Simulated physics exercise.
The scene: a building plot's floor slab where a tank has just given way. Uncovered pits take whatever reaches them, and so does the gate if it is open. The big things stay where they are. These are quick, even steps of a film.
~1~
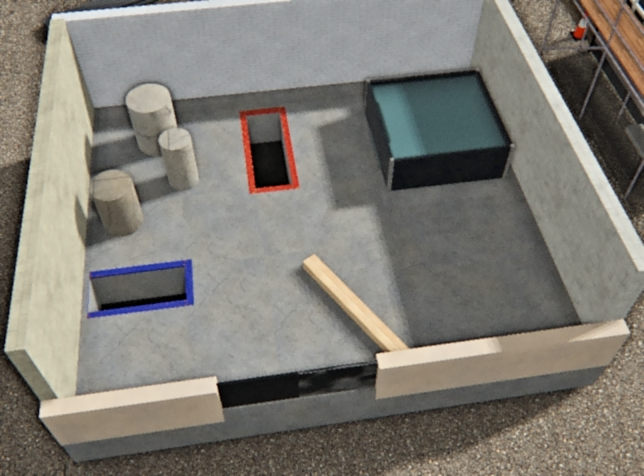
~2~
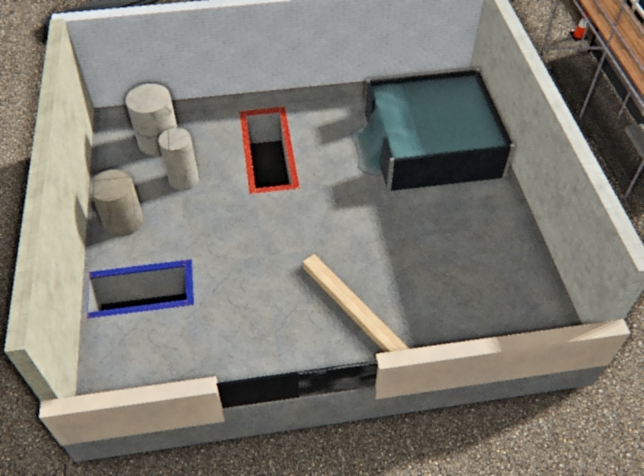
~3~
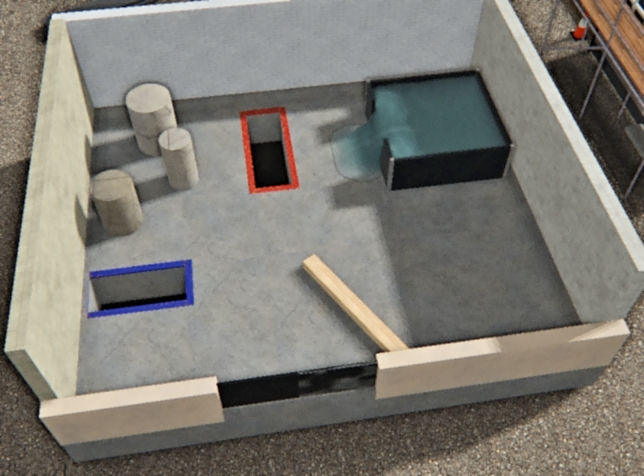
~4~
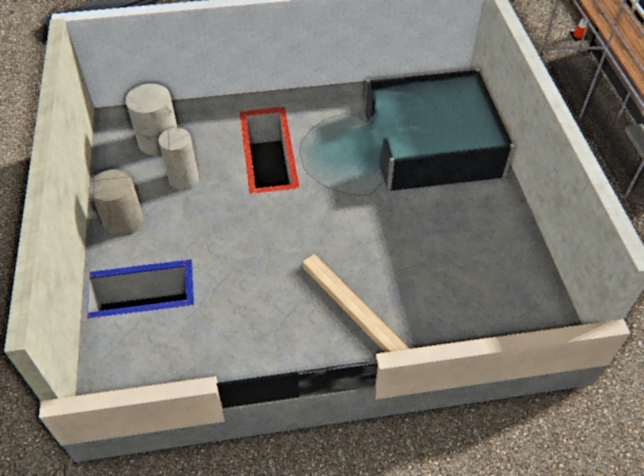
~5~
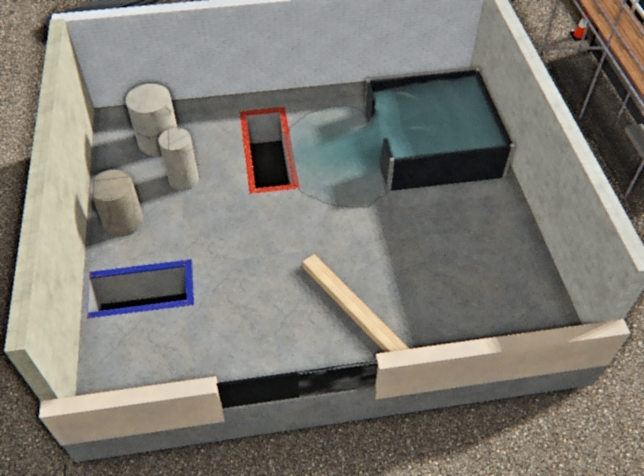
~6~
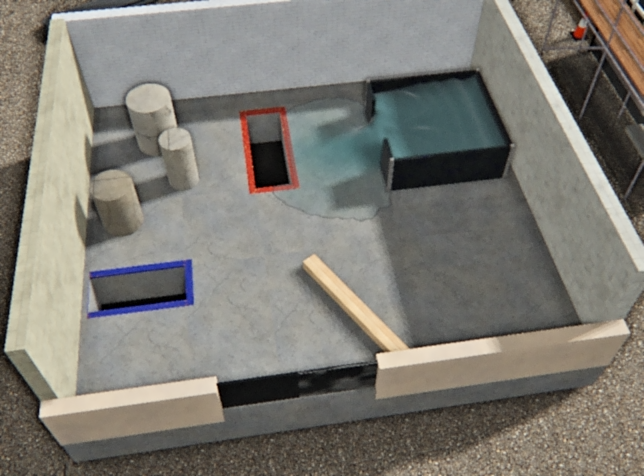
Water poured out through a gap in the left side of the dark open tank and spread left across the grey slab in a thin, widening sheet, reaching the edge of the red-rimmed opening.
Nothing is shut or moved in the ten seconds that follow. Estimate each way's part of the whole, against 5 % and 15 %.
In the end: The gate takes less than 5 %; the red pit takes more than 15 %; the blue pit takes from 5 to 15 %.
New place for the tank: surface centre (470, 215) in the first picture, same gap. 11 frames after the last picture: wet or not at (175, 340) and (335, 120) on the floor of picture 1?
In that order: Under water, free of water.
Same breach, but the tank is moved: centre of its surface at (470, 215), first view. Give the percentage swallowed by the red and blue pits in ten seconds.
Roughly, in per cent: Red 20, blue 15.
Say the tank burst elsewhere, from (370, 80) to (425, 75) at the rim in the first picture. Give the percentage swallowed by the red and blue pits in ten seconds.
Per cent: Red 30, blue 2.
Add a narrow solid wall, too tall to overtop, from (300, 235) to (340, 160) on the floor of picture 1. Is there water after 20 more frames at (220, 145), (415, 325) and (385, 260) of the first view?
One after the other: No water, flooded, awash.
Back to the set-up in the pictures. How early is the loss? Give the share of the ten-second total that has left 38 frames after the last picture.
I make it 80 per cent.
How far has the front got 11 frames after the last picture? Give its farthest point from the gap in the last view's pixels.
I would point to (128, 265).
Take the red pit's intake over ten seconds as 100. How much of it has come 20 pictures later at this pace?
About 60 per cent.
A moment on, water covers 15 % of the floor; the gate 0 %, the red pit 10 %, the blue pit 0 %.
Next, water covers 25 % of the floor; the gate 0 %, the red pit 21 %, the blue pit 1 %.
Then, water covers 40 % of the floor; the gate 0 %, the red pit 32 %, the blue pit 3 %.
Later, water covers 45 % of the floor; the gate 0 %, the red pit 45 %, the blue pit 6 %.
In the end, water covers 55 % of the floor; the gate 0 %, the red pit 54 %, the blue pit 9 %.
